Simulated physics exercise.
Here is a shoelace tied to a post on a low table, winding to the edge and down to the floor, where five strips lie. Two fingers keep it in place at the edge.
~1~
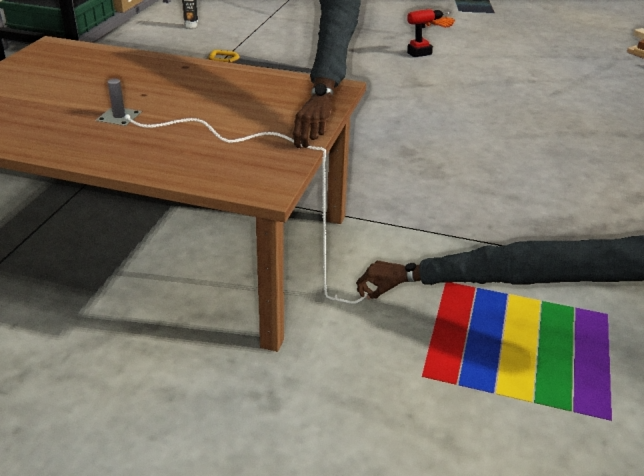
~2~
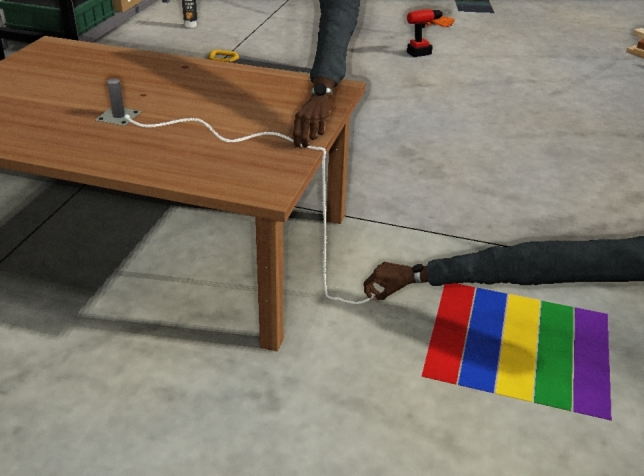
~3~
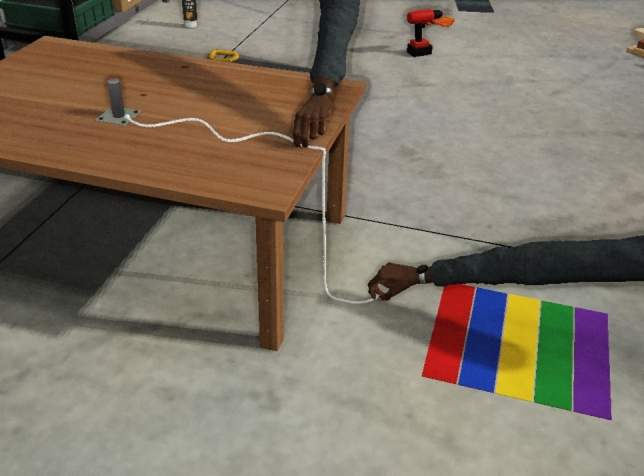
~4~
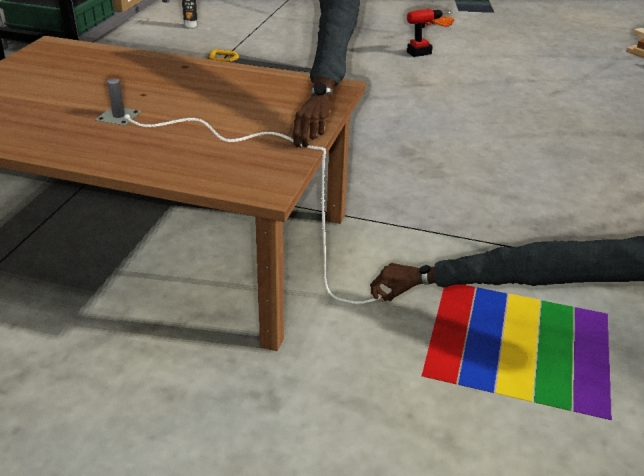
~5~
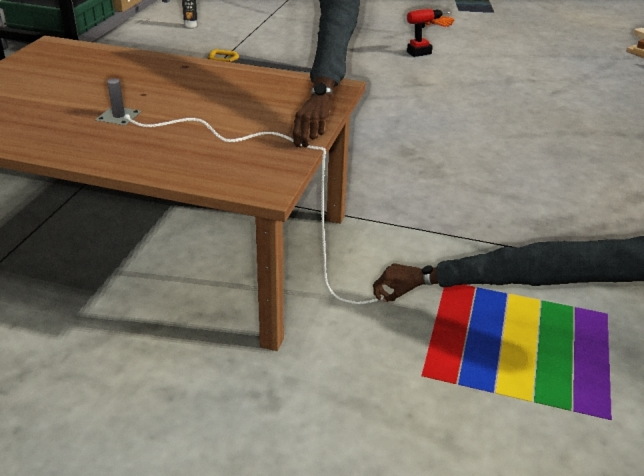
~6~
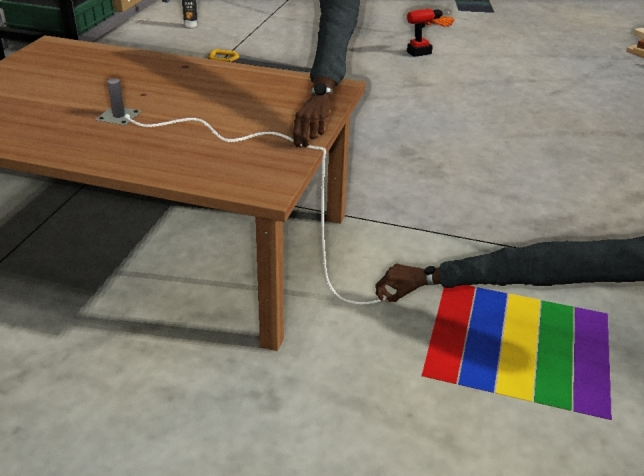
A white cord runs from a grey post on a low wooden table to the edge and down to a concrete workshop floor, seen from above. One hand presses it at the edge, another grips its lower end, left of red, blue, yellow, green and purple strips, with a red drill behind. The lower hand draws the end slightly rightward while the upper hand and camera stay still.
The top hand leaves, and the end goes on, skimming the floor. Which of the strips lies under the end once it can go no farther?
The yellow one.
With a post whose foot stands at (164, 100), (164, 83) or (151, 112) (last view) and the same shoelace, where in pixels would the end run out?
Taking the tries in turn, you get (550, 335), (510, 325) and (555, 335).
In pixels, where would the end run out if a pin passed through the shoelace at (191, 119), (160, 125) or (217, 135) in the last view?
Near (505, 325), then (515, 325), then (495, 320).
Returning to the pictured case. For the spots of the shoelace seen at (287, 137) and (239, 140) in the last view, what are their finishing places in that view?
One finishes at (319, 149) and the other at (267, 140).
A little later, end near (450, 312); over red.
Next, end near (497, 322); over blue.
When it is tight, end near (525, 328); over yellow. It gets as far as the yellow strip.
